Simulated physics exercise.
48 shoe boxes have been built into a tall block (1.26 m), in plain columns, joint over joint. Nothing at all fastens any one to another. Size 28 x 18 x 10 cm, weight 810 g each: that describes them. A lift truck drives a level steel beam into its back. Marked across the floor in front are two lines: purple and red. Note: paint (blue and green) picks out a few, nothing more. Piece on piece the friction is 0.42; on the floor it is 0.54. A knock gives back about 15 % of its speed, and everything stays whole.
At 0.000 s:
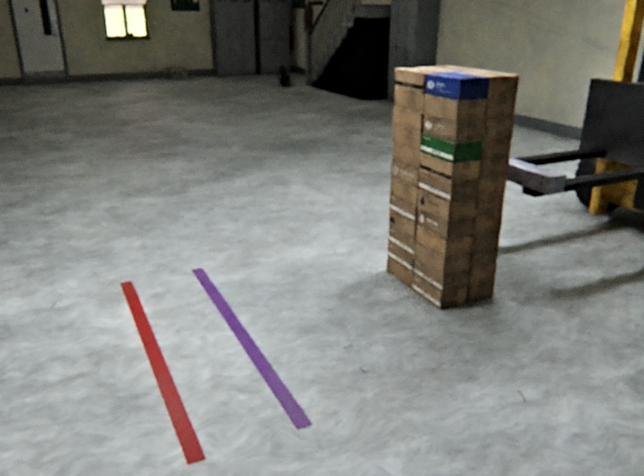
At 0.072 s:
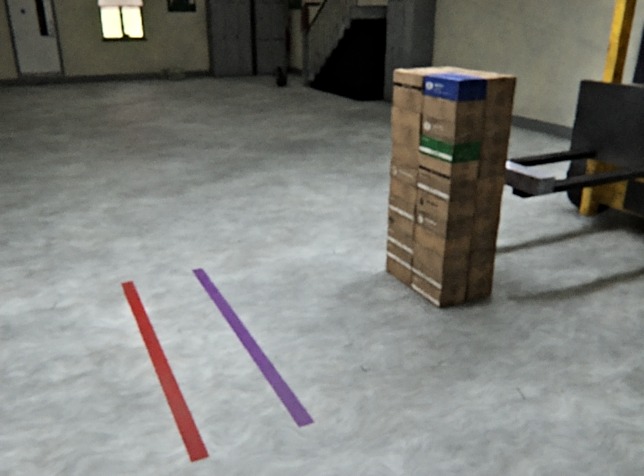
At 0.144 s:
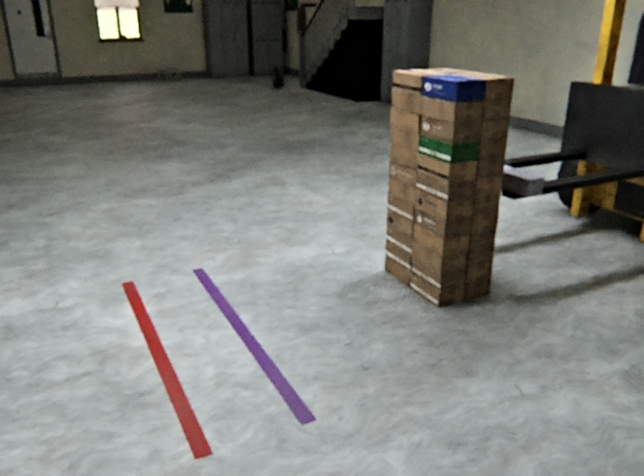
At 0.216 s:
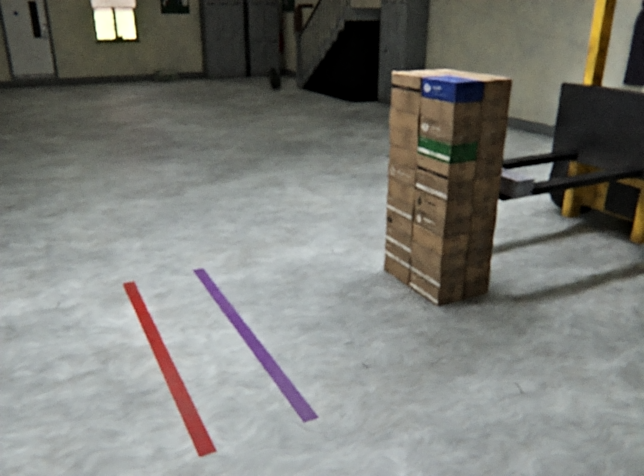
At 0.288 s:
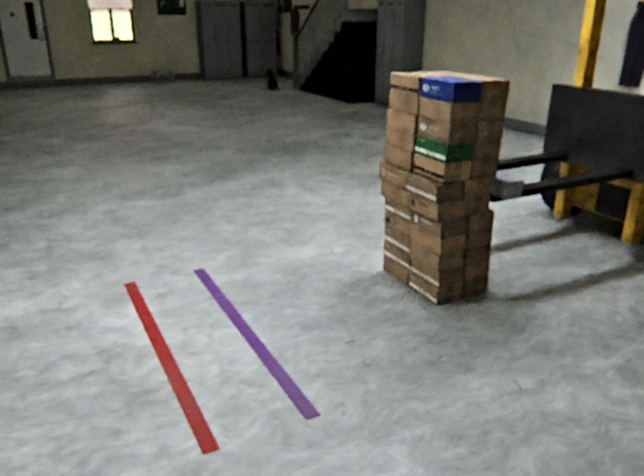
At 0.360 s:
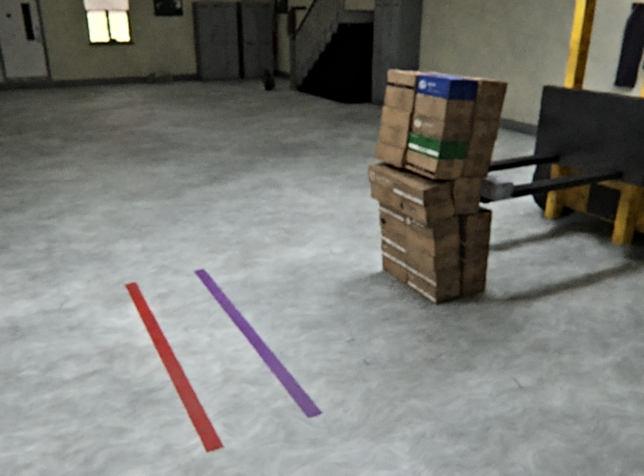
The clip shows a forklift's beam moving left across a concrete floor toward a tall stack of brown boxes, then pushing into its middle, shifting boxes leftward as the upper section with blue and green markings tilts.
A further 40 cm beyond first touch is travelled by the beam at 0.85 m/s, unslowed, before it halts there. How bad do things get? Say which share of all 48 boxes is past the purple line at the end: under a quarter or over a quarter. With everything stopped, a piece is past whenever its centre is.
The share is less than a quarter.
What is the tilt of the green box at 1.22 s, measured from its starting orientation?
My estimate is close to 80°.
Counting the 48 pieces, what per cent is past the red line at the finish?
0 per cent or so.
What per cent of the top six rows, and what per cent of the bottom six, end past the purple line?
Top 20 per cent versus bottom 0 per cent.
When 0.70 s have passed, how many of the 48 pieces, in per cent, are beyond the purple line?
0 per cent.
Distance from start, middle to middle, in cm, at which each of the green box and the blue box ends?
Displacement in cm - green: 160; blue: 120.
By 0.70 s, none of the 48 boxes past the purple line, 40 disturbed; blue box tilted 24°, 8 cm lower; green box tilted 18°, 49 mm lower.
By 1.22 s, 2 of the 48 boxes past the purple line; green box on its side; blue box tilted 43°, 77 cm lower.
When it is over (3.9 s), 5 of the 48 boxes past the purple line; green box upside down; blue box 1.15 m lower. That is 10 per cent. In pixels of the last frame, middles, green box near (202, 315), blue box near (466, 310).
